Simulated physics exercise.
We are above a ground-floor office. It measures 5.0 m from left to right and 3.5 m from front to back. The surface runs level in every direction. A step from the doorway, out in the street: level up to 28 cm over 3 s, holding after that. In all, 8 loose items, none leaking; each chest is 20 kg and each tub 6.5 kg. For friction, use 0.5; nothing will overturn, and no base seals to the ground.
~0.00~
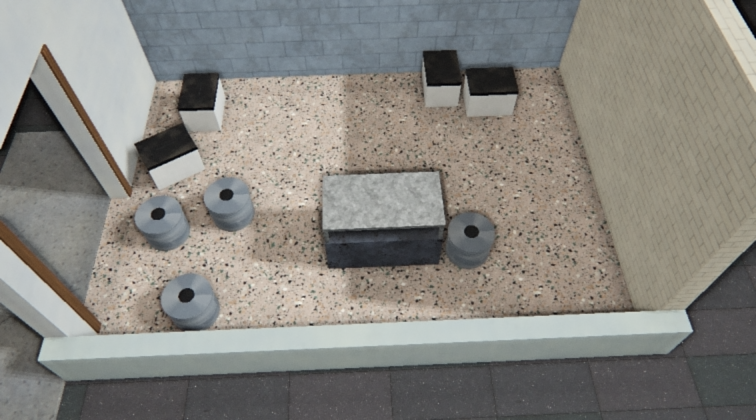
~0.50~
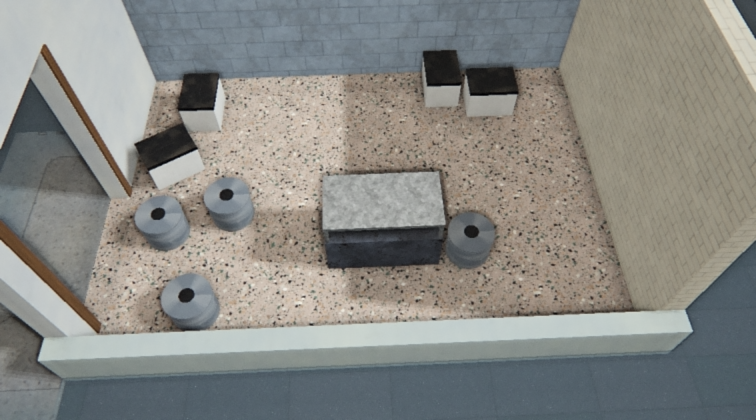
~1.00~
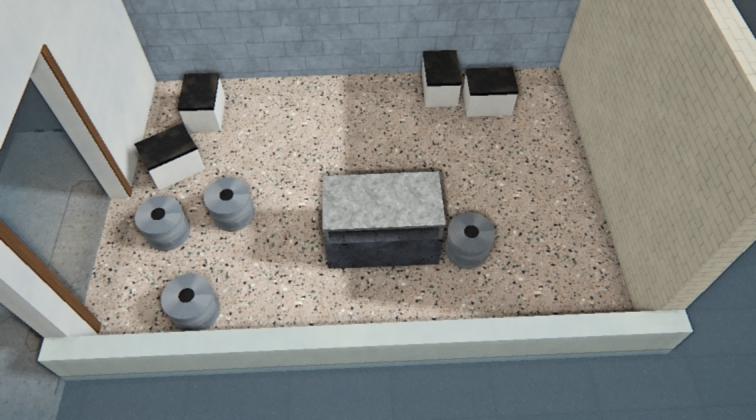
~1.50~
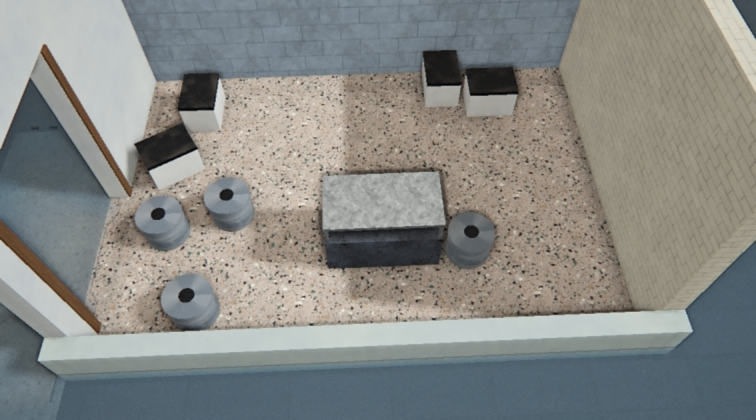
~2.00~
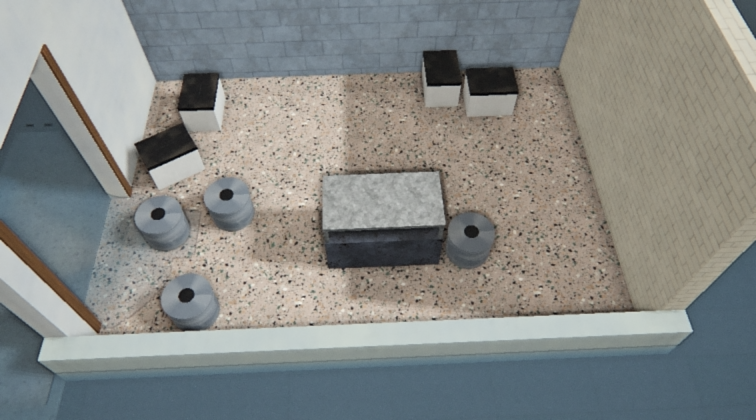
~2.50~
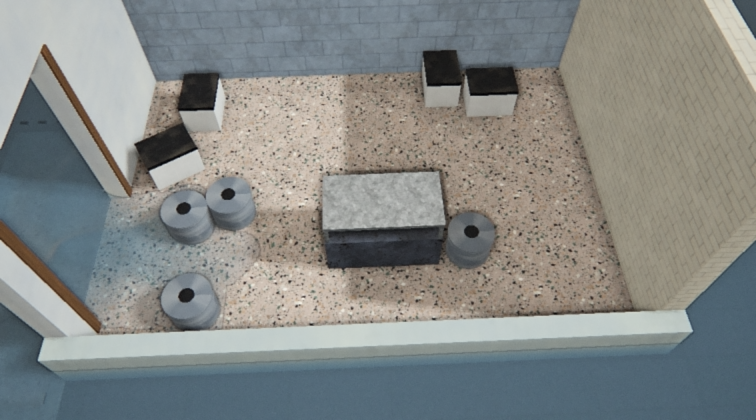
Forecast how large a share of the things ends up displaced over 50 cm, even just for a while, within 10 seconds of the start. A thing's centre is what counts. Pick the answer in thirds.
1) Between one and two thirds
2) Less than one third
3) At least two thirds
Between one and two thirds.
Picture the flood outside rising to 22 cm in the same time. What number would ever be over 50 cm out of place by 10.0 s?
Under that setup the answer is 5.
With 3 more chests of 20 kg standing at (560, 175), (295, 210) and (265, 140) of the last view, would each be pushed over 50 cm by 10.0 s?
One: Beyond it. Two: Beyond it. Three: Within it.
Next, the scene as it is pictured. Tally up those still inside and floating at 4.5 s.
By my count, 2.
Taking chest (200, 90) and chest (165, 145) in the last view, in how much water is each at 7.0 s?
Around 1 cm and 3 cm.
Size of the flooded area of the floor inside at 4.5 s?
Some 10.0 m2.
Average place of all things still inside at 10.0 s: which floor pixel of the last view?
The centre sits near (418, 149).
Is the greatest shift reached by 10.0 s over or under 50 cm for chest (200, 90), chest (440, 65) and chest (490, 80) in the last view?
Taking them in turn, the first is within the limit, the second beyond the limit and the third within the limit.
After 3.5 s 2 of 8 are over 50 cm from their spots; 1 afloat.
After 4.5 s 3 of 8 are over 50 cm from their spots; 2 afloat.
After 7.0 s 4 of 8 are over 50 cm from their spots; 5 afloat.
After 10.0 s 5 of 8 are over 50 cm from their spots, and 5 have been at some point; 6 afloat.
